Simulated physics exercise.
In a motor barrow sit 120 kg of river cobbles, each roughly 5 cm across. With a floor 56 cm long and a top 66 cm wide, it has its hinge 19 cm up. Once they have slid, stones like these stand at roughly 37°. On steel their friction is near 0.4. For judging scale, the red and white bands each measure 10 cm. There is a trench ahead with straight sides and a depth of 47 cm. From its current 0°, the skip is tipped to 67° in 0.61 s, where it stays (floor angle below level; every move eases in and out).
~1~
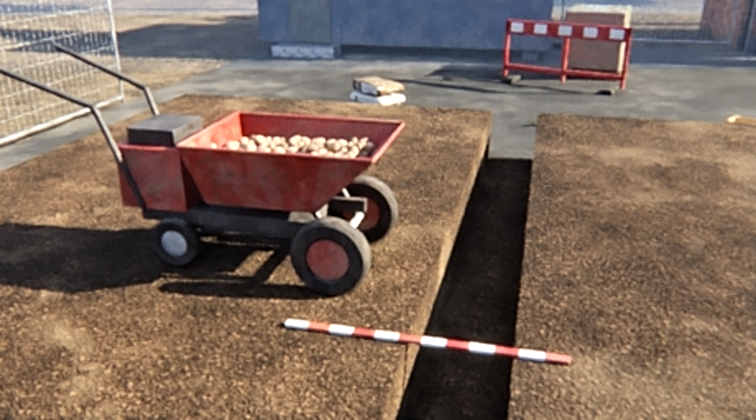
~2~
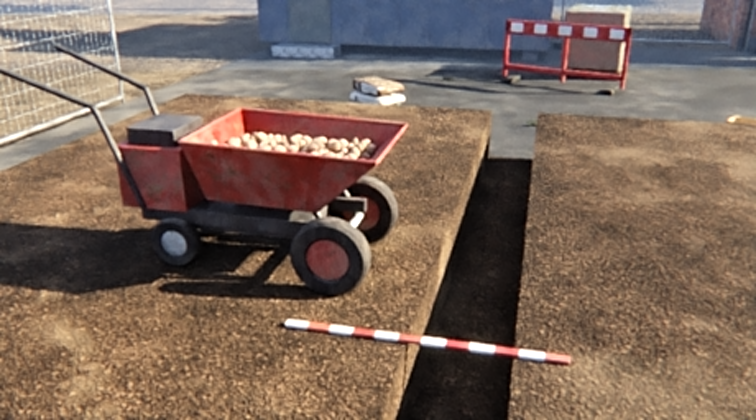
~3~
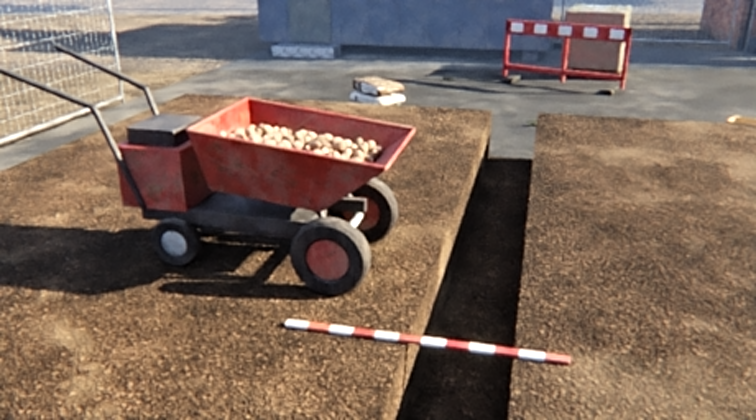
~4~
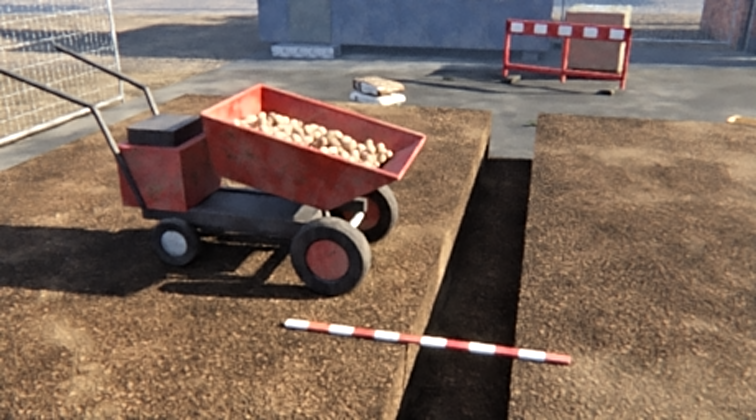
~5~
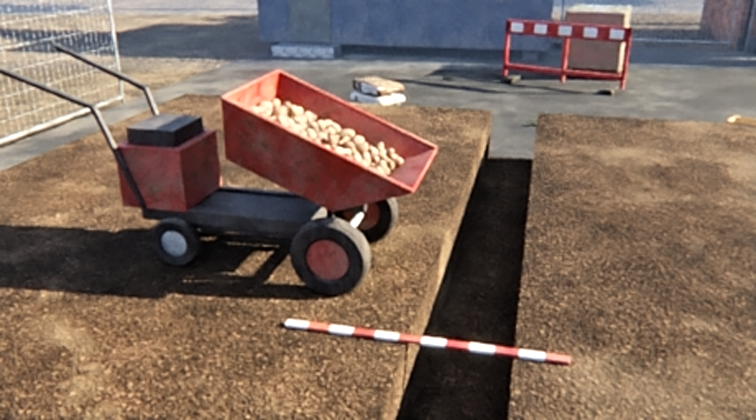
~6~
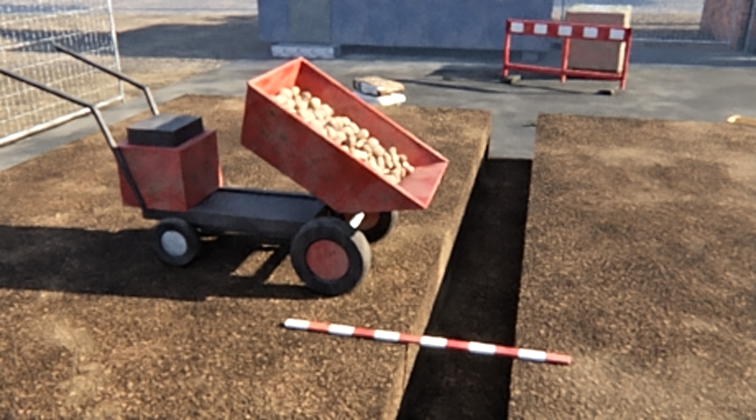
At the start, a red motor barrow loaded with pale, rounded stones stands level on brown ground beside a narrow trench, with a red-and-white rod lying across it. The skip begins tilting slowly toward the trench, then its back end rises steeply while its front lip lowers, the stones still inside.
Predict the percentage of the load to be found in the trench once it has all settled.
Roughly 74 percent of the load ends up there.
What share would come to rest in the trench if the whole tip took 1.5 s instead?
It would come to roughly 95 per cent.
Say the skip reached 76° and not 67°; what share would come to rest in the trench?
Some 85% would finish there.
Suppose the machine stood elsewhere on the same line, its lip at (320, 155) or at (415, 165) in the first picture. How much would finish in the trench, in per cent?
It comes to about 100 and 30 in a hundred.
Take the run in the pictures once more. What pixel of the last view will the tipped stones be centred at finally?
Roughly at (496, 353).
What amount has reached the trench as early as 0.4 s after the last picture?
At that moment: Approx. 15 %.
Then, 0.2 s after the last picture the floor is at 57°, 100 % in the skip; the foremost stones are at (429, 208).
Then, 0.4 s after the last picture the floor is at 67°, 85 % in the skip, 15 % in the trench; the foremost stones are at (508, 264).
Then, 0.8 s after the last picture the floor is at 67°, 17 % in the skip, 57 % in the trench, 26 % past the trench; the foremost stones are at (669, 311).
Then, 2.7 s after the last picture the floor is at 67°, 0 % in the skip, 74 % in the trench, 26 % past the trench; the foremost stones are past the picture's edge.
